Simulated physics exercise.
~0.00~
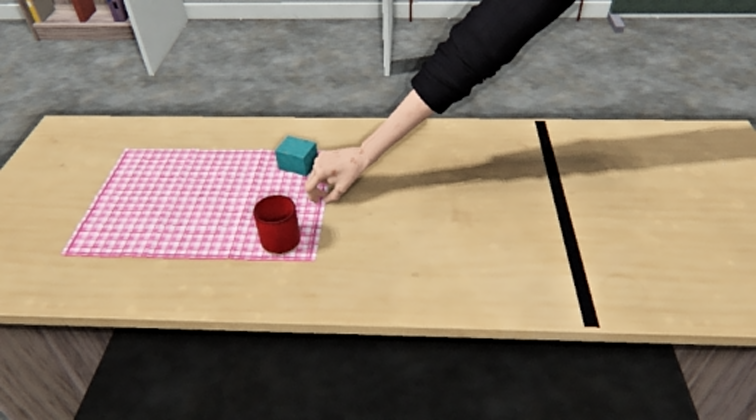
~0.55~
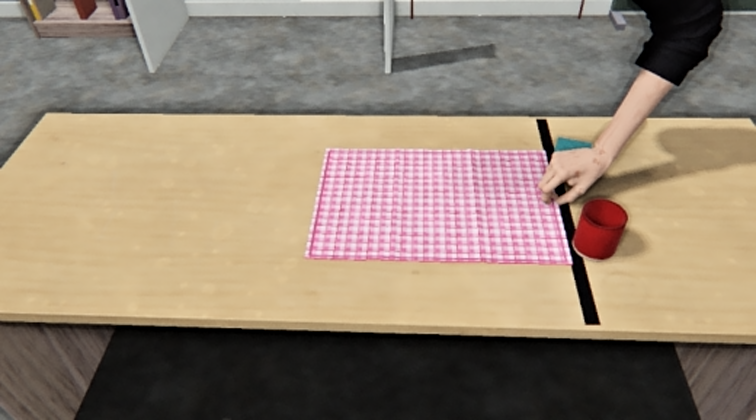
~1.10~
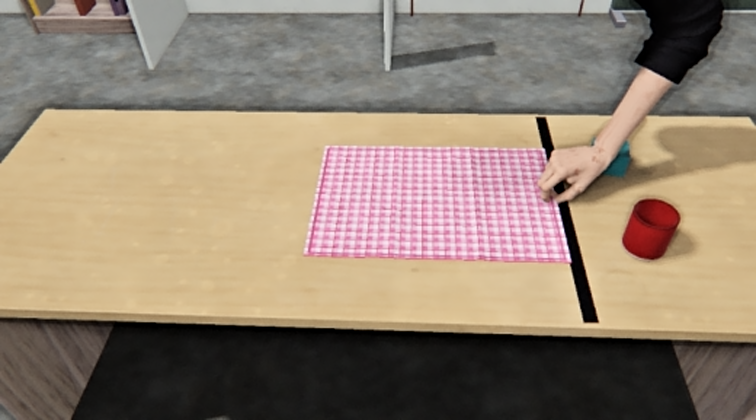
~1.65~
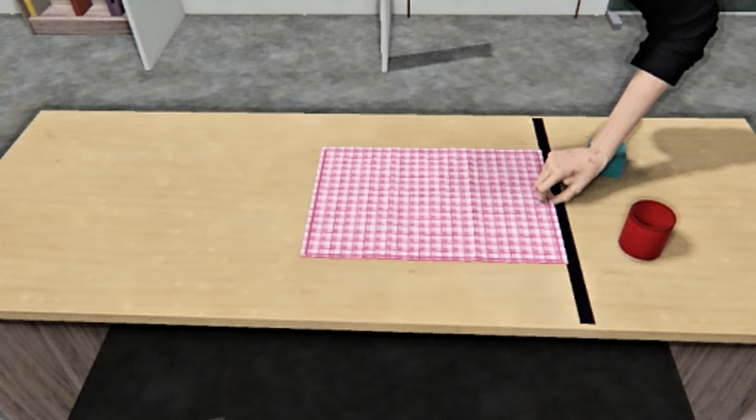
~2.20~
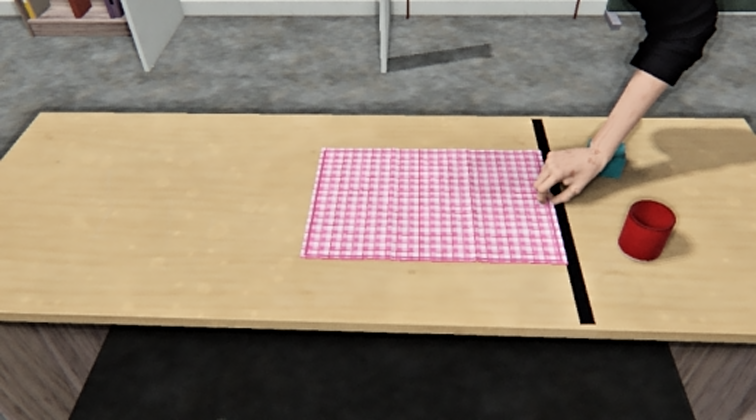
A hand pulled a pink checkered place mat to the right across a desk, carrying a red mug and a turquoise block, and stopped at the black tape. Both objects slid off the front of the mat and came to rest beyond the tape.
